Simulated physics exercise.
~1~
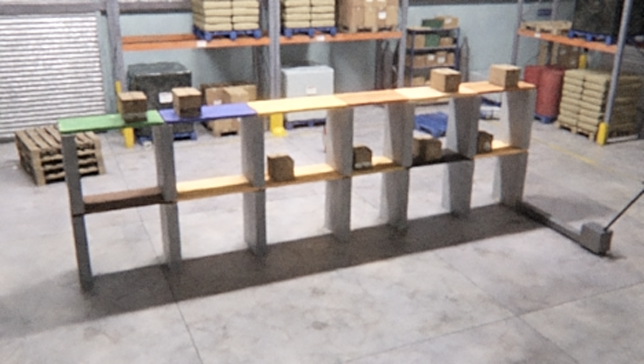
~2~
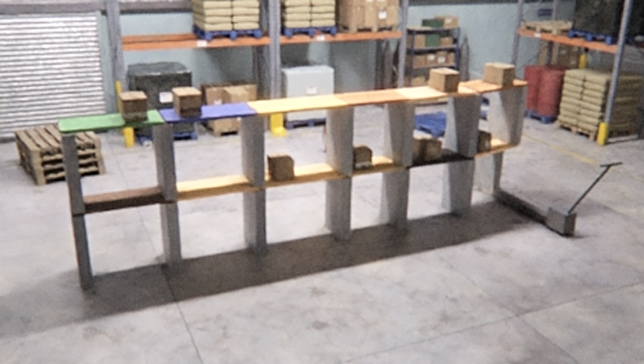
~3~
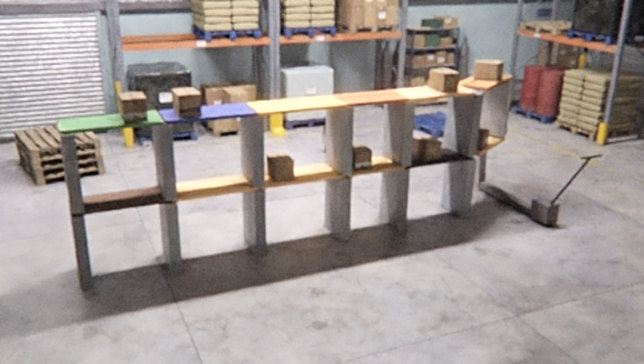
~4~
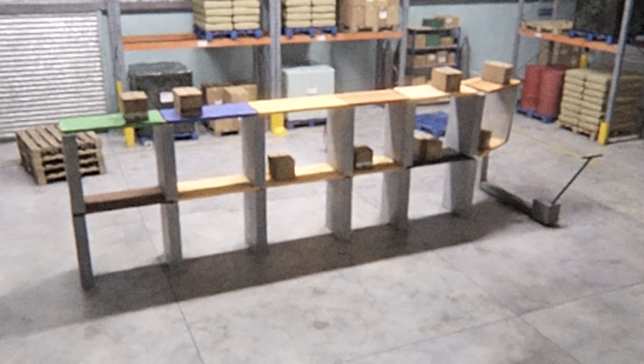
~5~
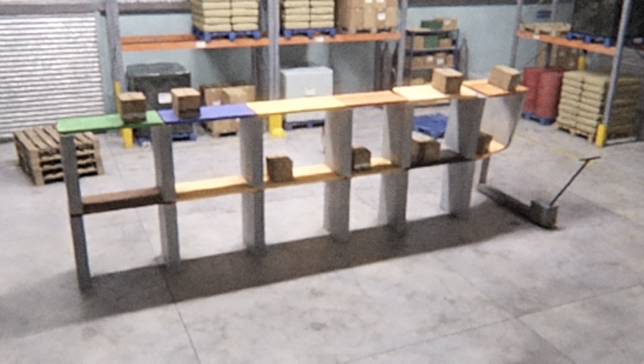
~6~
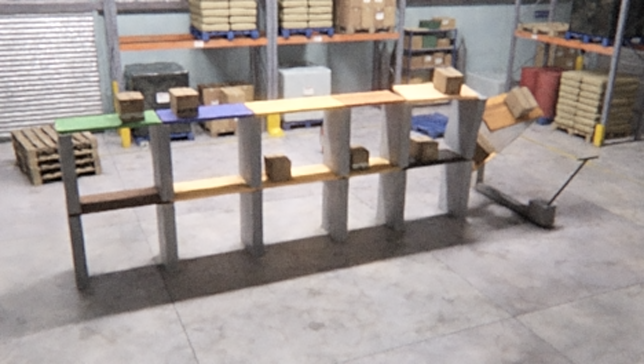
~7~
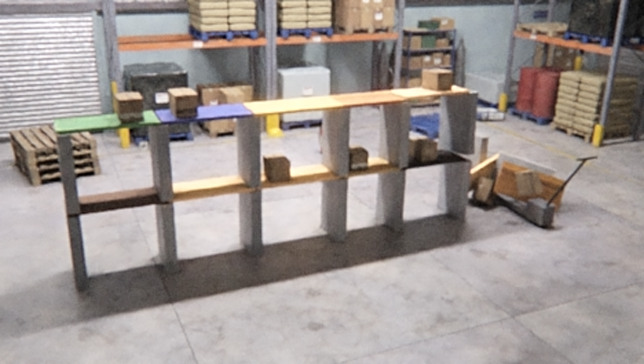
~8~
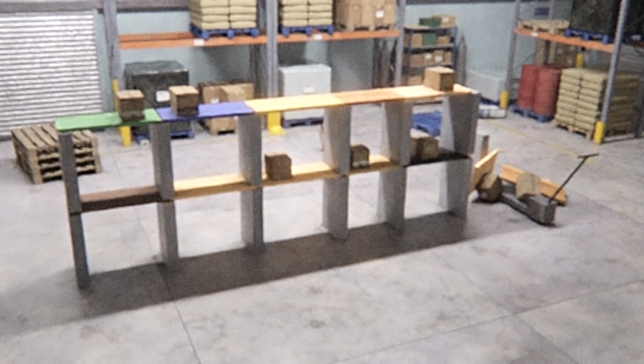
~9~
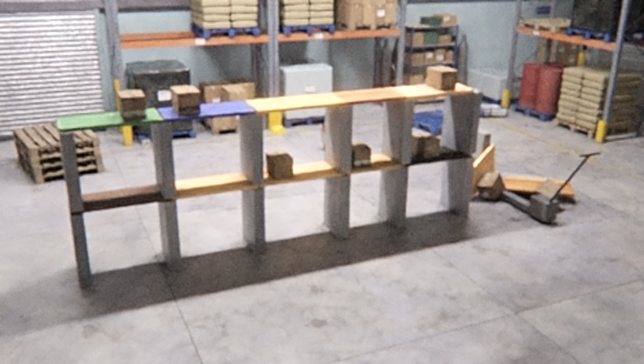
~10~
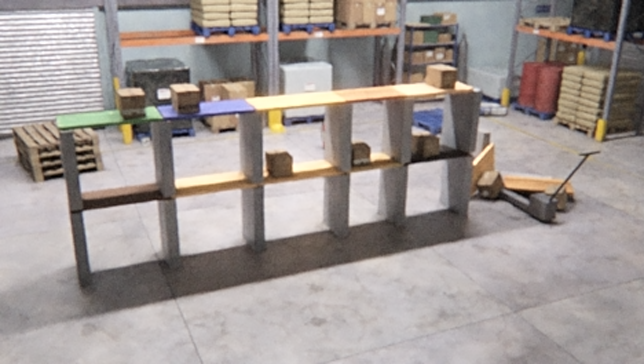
In a warehouse with a grey concrete floor, seen from slightly above by a gently swaying camera, stands a long two-tier shelf of boards on grey uprights. A green board and a blue one top the left end, the rest are mostly orange and brown, and small cartons sit here and there. At the right, a low jack with a raised handle pushes left into the foot of the end upright and stops. The end bay leans, then its boards and cartons tip and tumble around the jack. The remaining bays stay standing, green and blue boards in place.
